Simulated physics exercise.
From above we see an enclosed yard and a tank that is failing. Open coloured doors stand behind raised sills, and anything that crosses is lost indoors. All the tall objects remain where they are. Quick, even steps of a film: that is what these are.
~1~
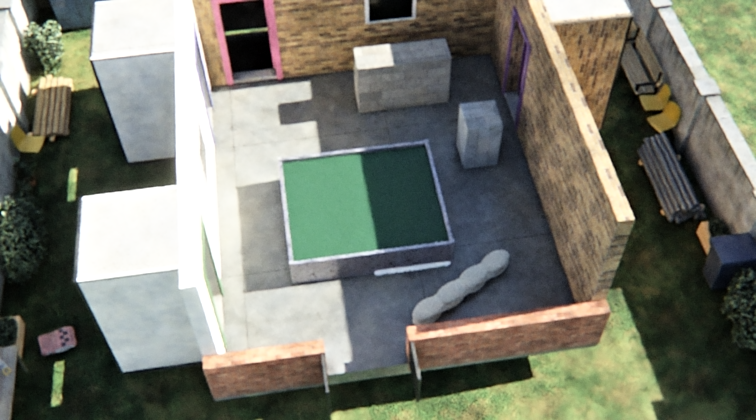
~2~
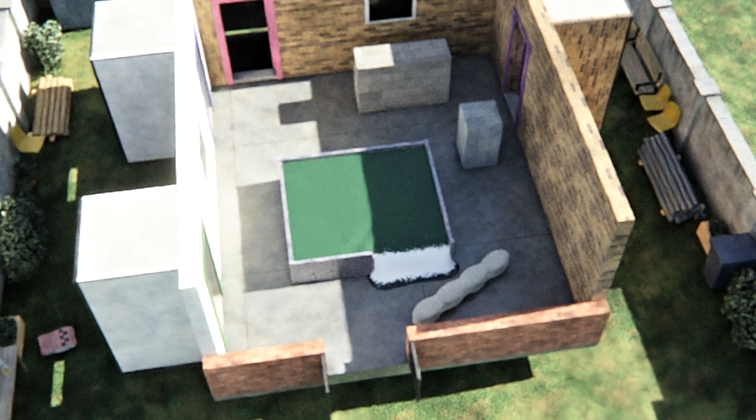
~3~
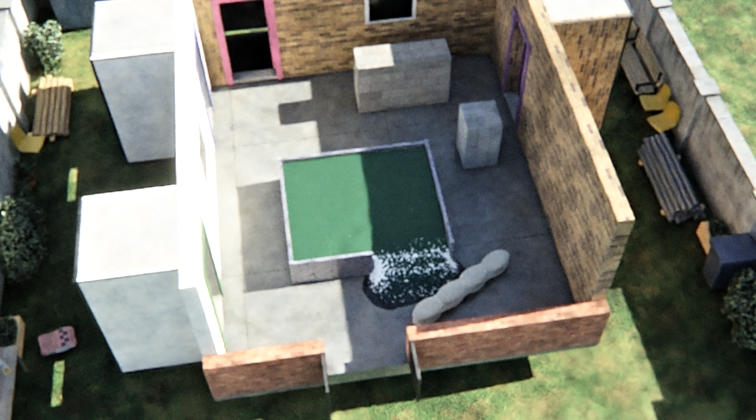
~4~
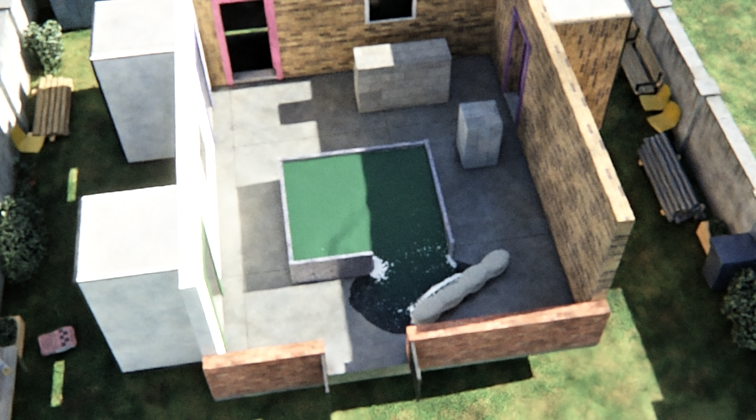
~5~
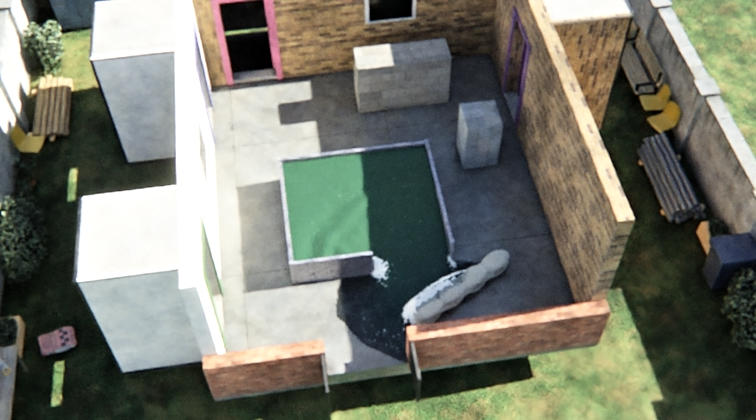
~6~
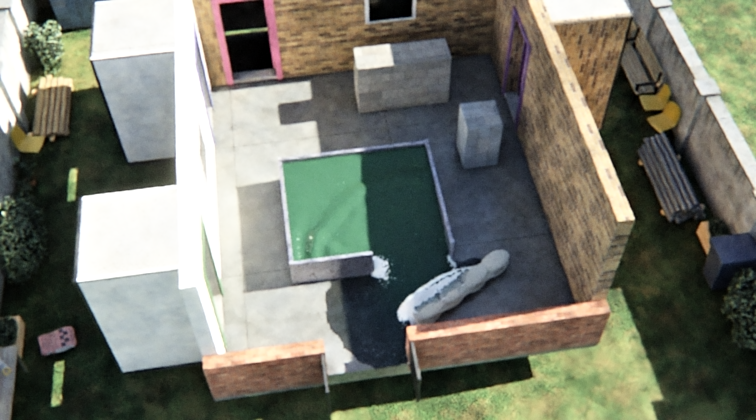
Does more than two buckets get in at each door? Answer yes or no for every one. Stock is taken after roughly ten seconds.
Green door: Yes, purple door: No, pink door: No, blue door: No.
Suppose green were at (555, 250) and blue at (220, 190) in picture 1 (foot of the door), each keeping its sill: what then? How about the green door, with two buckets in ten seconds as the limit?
As it turns out, the green one stays within bounds.
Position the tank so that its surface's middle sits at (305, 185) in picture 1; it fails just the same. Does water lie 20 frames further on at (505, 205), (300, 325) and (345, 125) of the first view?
Hit, hit, spared.
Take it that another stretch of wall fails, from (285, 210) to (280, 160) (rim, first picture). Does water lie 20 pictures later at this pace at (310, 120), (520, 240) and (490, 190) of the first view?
Point by point: Swamped, untouched and untouched.
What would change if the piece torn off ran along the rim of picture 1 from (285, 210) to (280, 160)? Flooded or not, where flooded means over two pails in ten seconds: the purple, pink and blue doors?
So purple remains below the limit, pink crosses the limit and blue crosses the limit.
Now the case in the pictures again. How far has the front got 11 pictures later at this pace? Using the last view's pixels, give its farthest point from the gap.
The wet edge reaches furthest near (227, 376).
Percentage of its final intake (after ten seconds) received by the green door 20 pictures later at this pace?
Close to 15 %.
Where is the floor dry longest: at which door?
I'd go with the one in pink.
A moment on, water covers 15 % of the floor; the green door not reached, the purple door not reached, the pink door not reached, the blue door not reached.
Next, water covers 35 % of the floor; the green door not reached, the purple door not reached, the pink door not reached, the blue door not reached.
Then, water covers 50 % of the floor; the green door under two buckets in, the purple door wet at the sill, nothing in, the pink door not reached, the blue door not reached.
Later, water covers 75 % of the floor; the green door over two buckets in, the purple door wet at the sill, nothing in, the pink door not reached, the blue door wet at the sill, nothing in.
In the end, water covers 90 % of the floor; the green door far over two buckets in, the purple door wet at the sill, nothing in, the pink door wet at the sill, nothing in, the blue door wet at the sill, nothing in.
